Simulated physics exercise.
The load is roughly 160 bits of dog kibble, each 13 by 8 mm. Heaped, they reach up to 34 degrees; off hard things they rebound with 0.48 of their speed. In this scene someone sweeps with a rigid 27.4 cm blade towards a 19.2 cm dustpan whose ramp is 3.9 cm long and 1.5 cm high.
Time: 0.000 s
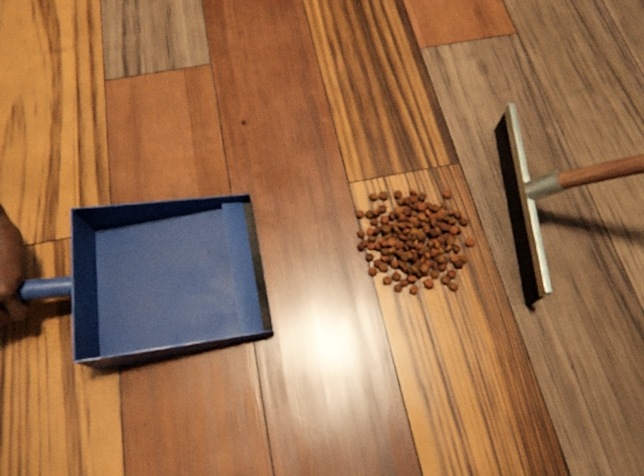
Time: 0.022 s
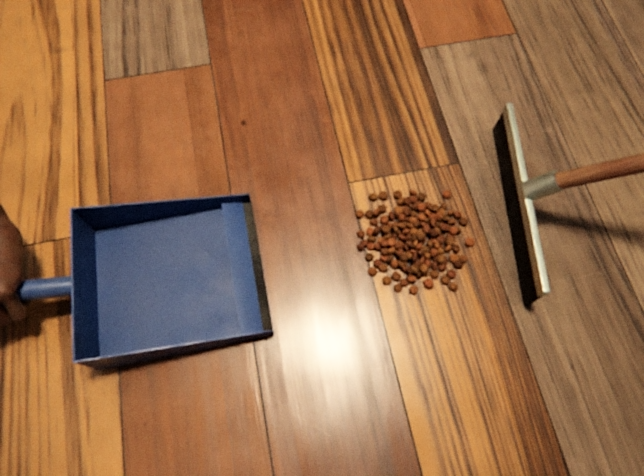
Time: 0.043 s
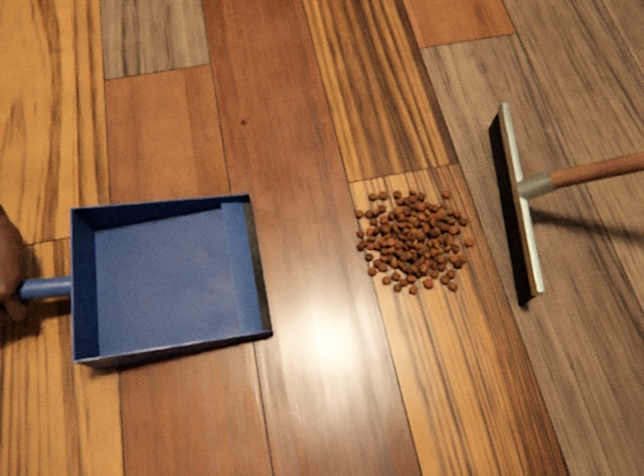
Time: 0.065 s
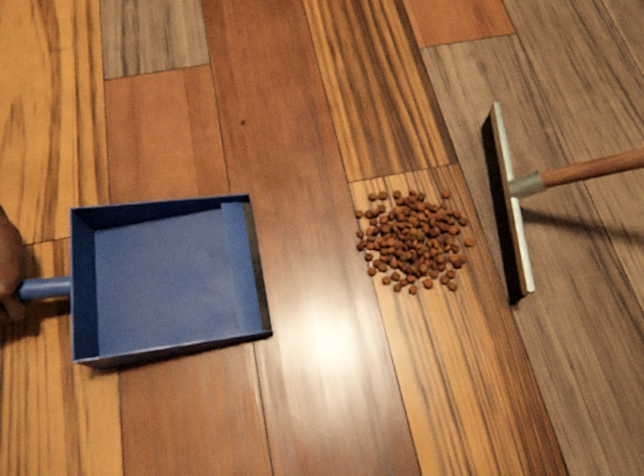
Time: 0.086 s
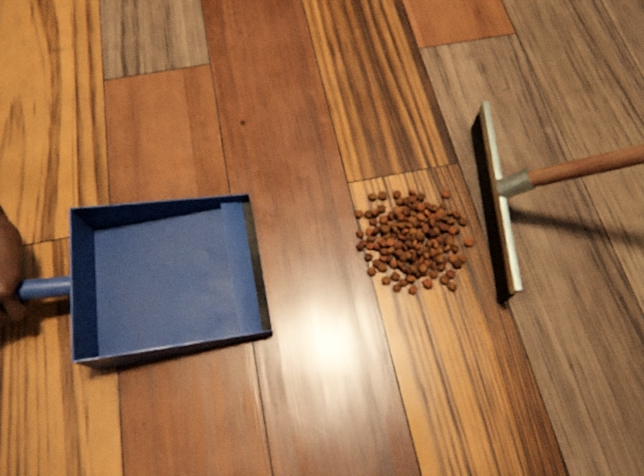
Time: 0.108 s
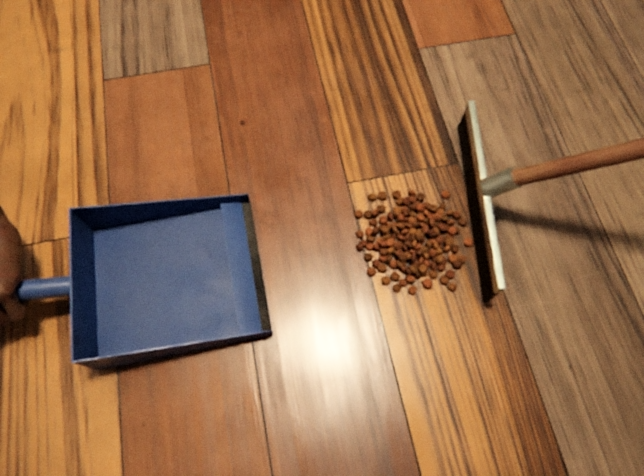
Flat-bladed tool with a wooden handle sliding left up to a pile of brown kibble while a hand holds a blue dustpan still.
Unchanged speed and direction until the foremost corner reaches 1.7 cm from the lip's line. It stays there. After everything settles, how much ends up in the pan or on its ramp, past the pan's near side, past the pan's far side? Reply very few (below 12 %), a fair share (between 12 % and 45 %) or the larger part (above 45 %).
In the pan or on its ramp - a fair share; past the pan's near side - very few; past the pan's far side - a fair share.
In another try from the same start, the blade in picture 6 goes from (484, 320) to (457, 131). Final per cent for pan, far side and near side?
Pan 40; far 10; near 15.
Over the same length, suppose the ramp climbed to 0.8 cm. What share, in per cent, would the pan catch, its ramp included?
Estimate: About 35 in a hundred.
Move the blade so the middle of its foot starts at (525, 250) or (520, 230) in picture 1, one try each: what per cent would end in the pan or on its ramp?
Close to 25 in a hundred, then close to 30 in a hundred.
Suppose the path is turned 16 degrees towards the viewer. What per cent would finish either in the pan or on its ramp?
In that case some 25 per cent.
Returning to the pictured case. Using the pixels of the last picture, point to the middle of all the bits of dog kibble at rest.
(251, 224).
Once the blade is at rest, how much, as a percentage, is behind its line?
Estimate: Near 10 %.
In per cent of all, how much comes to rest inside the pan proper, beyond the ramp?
Around 5 percent.
Then, at 0.26 s, middle of the blade 17 cm from the lip; 0 % over the lip, far side 5 %, near side 0 %.
After 0.37 s, middle of the blade 7 cm from the lip; 0 % over the lip, far side 15 %, near side 5 %.
After 0.60 s, middle of the blade 4 cm from the lip; 30 % over the lip, far side 30 %, near side 5 %.
At rest (1.1 s), pan 30 %, near side 5 %, far side 30 %, in front of the lip or behind the blade 35 %.
